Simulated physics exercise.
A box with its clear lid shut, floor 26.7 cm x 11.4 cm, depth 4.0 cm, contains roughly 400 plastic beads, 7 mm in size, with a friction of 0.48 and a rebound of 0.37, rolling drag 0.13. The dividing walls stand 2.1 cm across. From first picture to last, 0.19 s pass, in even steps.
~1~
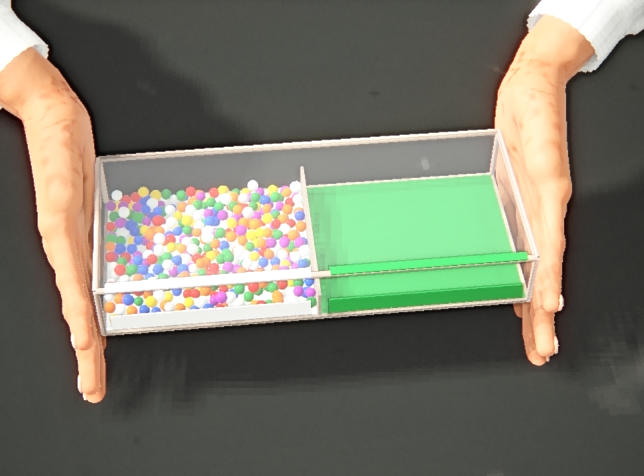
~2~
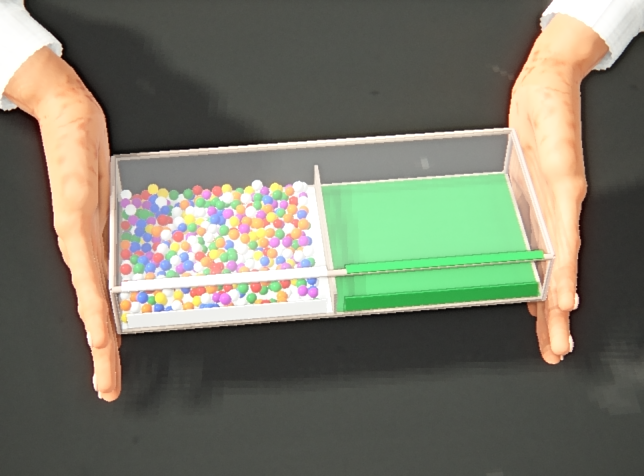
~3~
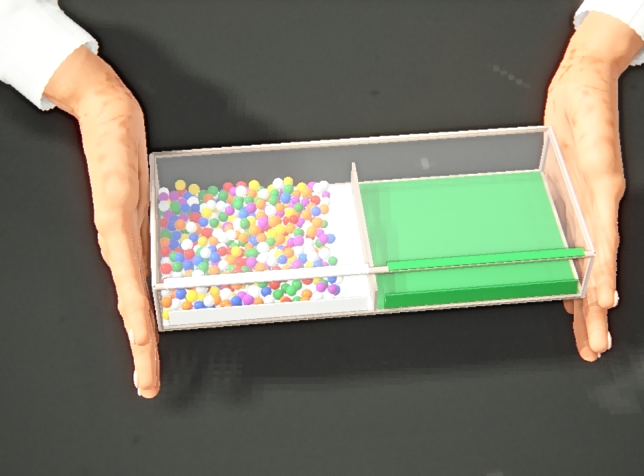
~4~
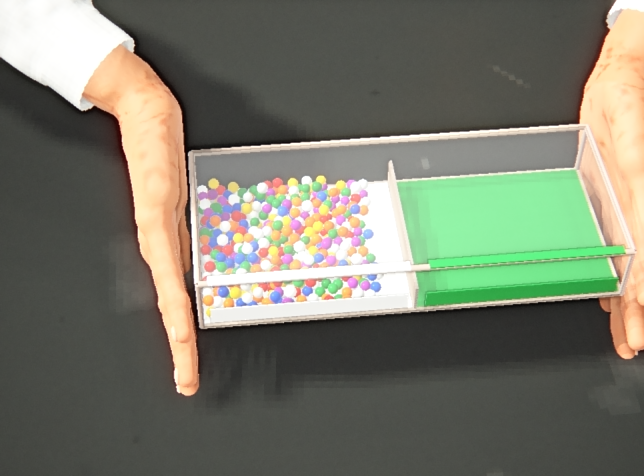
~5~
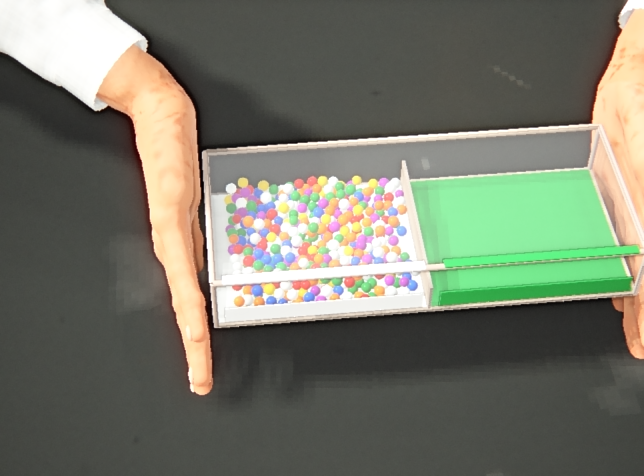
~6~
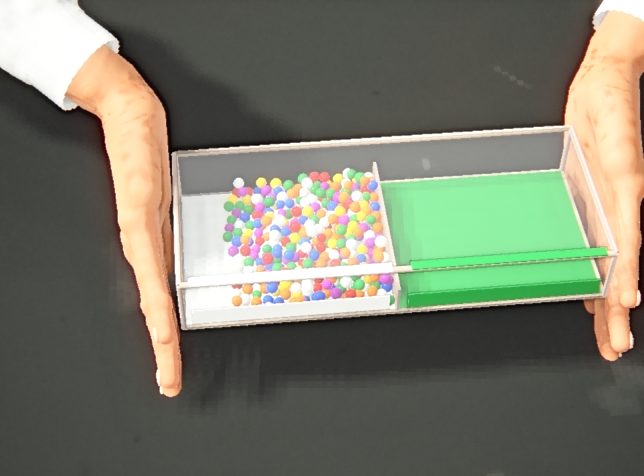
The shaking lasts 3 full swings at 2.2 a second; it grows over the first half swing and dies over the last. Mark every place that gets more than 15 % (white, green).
White: Over, green: Over.
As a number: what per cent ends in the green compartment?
About 45 per cent.
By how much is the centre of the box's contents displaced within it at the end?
About 8.5 cm.
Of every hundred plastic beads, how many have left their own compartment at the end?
Roughly 50 per cent.
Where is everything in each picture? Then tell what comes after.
Box at (320, 279); tilt 0 degrees; moved 0.0 cm; white 100 %, in the first frame.
Box at (336, 277); tilt 0 degrees; moved 1.0 cm, in the second frame.
Box at (377, 275); tilt 0 degrees; moved 3.5 cm, in the third frame.
Box at (418, 272); tilt 0 degrees; moved 6.0 cm, in the fourth frame.
Box at (433, 272); tilt 0 degrees; moved 6.9 cm, in the fifth frame.
Box at (400, 274); tilt 0 degrees; moved 4.9 cm; white 100 %, in the sixth frame.
Then, 0.39 s after the last picture, tilt 0 degrees; white 90 %, green 10 %; middle of all pieces near (459, 230).
Then, 0.71 s after the last picture, tilt 0 degrees; white 65 %, green 35 %; middle of all pieces near (234, 242).
Then, 1.01 s after the last picture, tilt 0 degrees; white 50 %, green 50 %; middle of all pieces near (189, 248).
Then, 1.30 s after the last picture, tilt 0 degrees; white 50 %, green 50 %; middle of all pieces near (338, 240).
In the end, white 50 %, green 45 %.
